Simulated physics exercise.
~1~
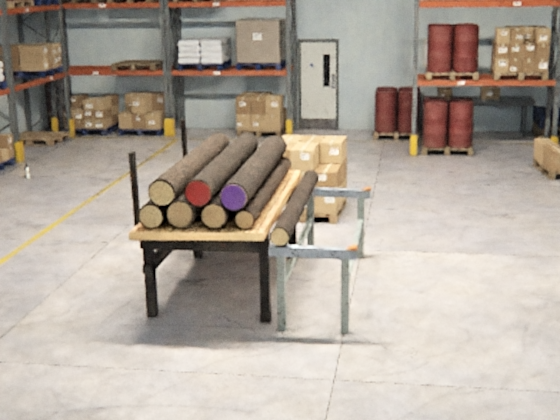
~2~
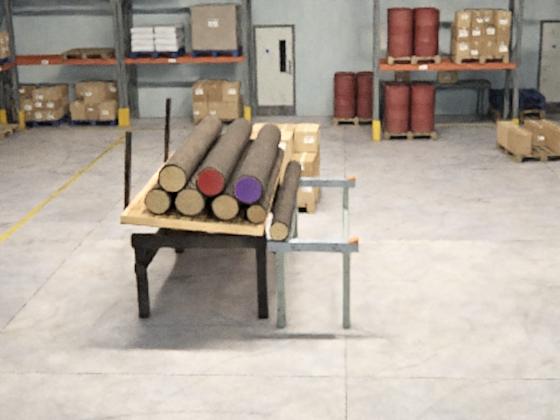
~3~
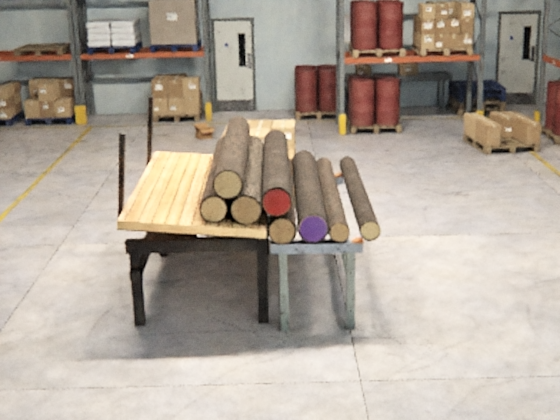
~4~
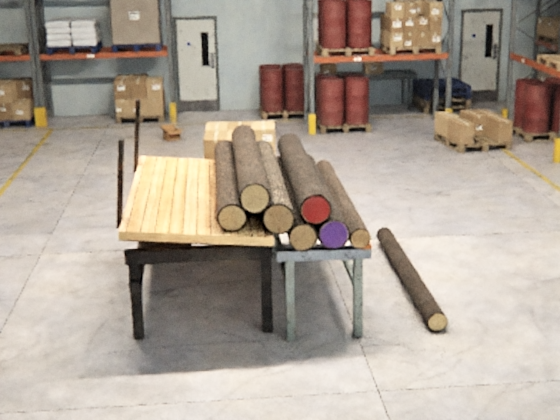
To begin with, a stack of dark timber poles, one with a red end and one with a purple end, lies on a wooden deck beside a low metal rack in a warehouse. The deck tilts up at its far edge, and the poles start shifting right toward the rack. The pile slides and rolls across, leaving much of the planking bare, while the view drifts slightly sideways. One slim pole leads the way and drops past the rack to the floor. At the end, the purple pole rests on the rack and the red one sits up on others, both still short of going over.
